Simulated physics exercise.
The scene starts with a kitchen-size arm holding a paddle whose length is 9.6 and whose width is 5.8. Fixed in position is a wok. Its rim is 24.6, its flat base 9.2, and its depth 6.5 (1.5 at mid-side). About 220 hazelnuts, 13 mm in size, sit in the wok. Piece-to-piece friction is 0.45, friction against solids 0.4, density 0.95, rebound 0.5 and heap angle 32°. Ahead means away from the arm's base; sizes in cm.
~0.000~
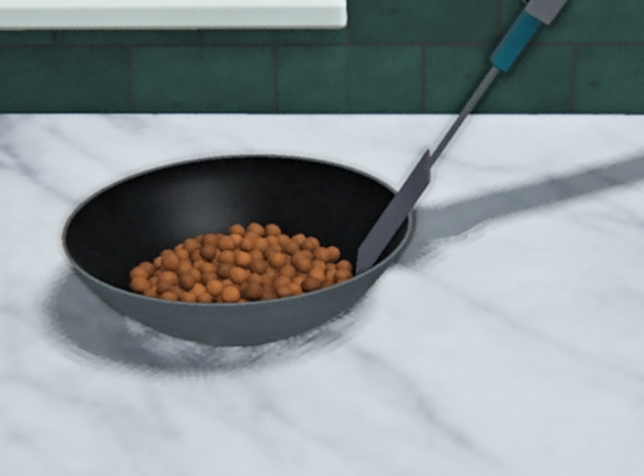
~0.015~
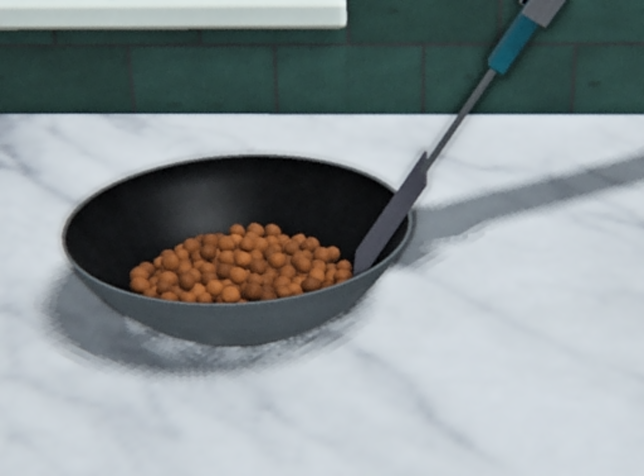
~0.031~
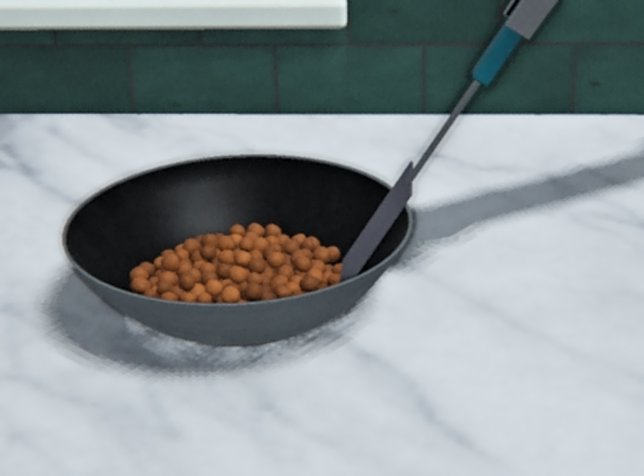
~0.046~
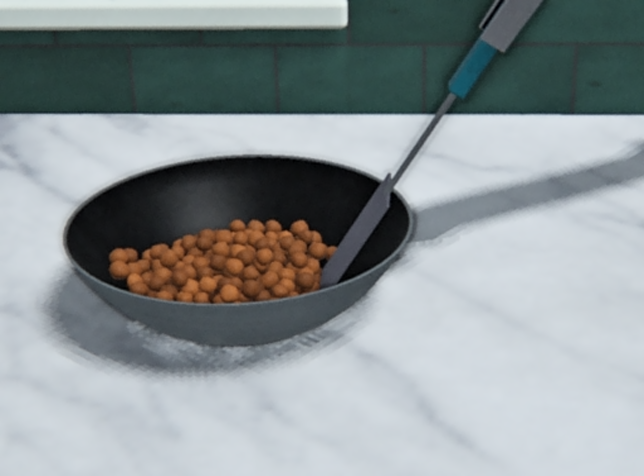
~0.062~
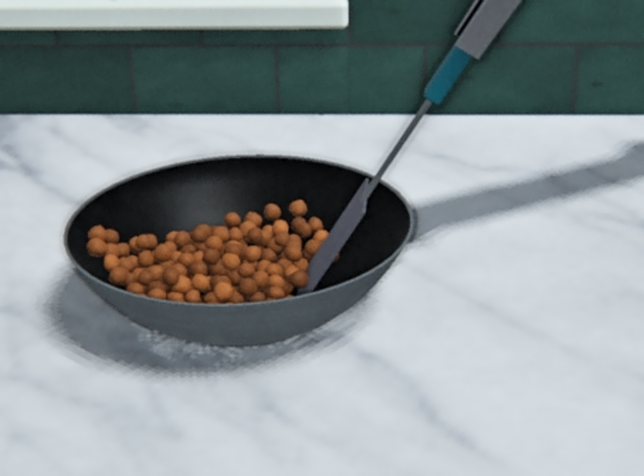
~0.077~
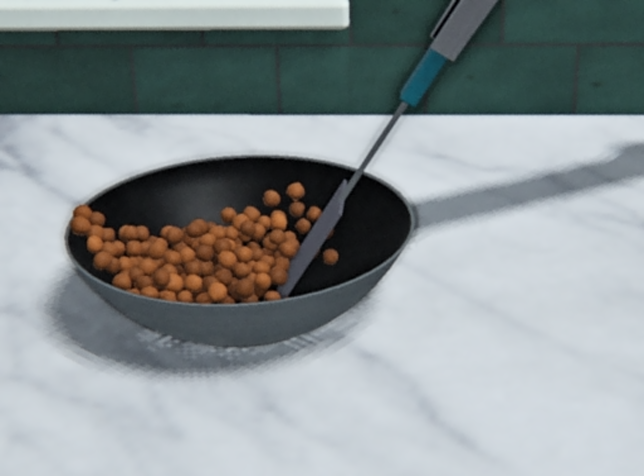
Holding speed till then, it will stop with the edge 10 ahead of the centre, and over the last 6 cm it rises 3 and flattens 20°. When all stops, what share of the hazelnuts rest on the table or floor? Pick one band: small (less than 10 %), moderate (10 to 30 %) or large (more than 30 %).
Large.
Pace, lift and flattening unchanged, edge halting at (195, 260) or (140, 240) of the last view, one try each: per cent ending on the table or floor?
First try about 5 percent, second about 25 percent.
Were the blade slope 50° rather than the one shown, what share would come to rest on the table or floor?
About 40 per cent.
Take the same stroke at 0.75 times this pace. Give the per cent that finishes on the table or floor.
Roughly 35 percent ends on the table or floor.
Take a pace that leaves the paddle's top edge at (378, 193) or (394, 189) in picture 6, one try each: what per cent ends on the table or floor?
Near 25 per cent in the first try and near 25 per cent in the second.
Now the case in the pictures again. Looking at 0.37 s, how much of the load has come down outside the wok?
I'd put it at around 15 per cent.
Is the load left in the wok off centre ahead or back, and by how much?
Ahead, by about 2.0 cm.
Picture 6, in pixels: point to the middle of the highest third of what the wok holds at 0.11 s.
Roughly at pixel (161, 248).
After 0.11 s, sloping 58°, highest piece 10 above the table; 214 in the wok, 3 on the blade or in flight.
After 0.15 s, sloping 52°, highest piece 12 above the table; 210 in the wok, 7 on the blade or in flight.
After 0.37 s, sloping 38°, highest piece 27 above the table; 136 in the wok, 35 on the table or floor, 46 on the blade or in flight.
After 1.42 s, sloping 38°, highest piece 4 above the table; 136 in the wok, 81 on the table or floor.
In the end, 136 in the wok, 81 on the table or floor. That is 37 % on the table or floor.
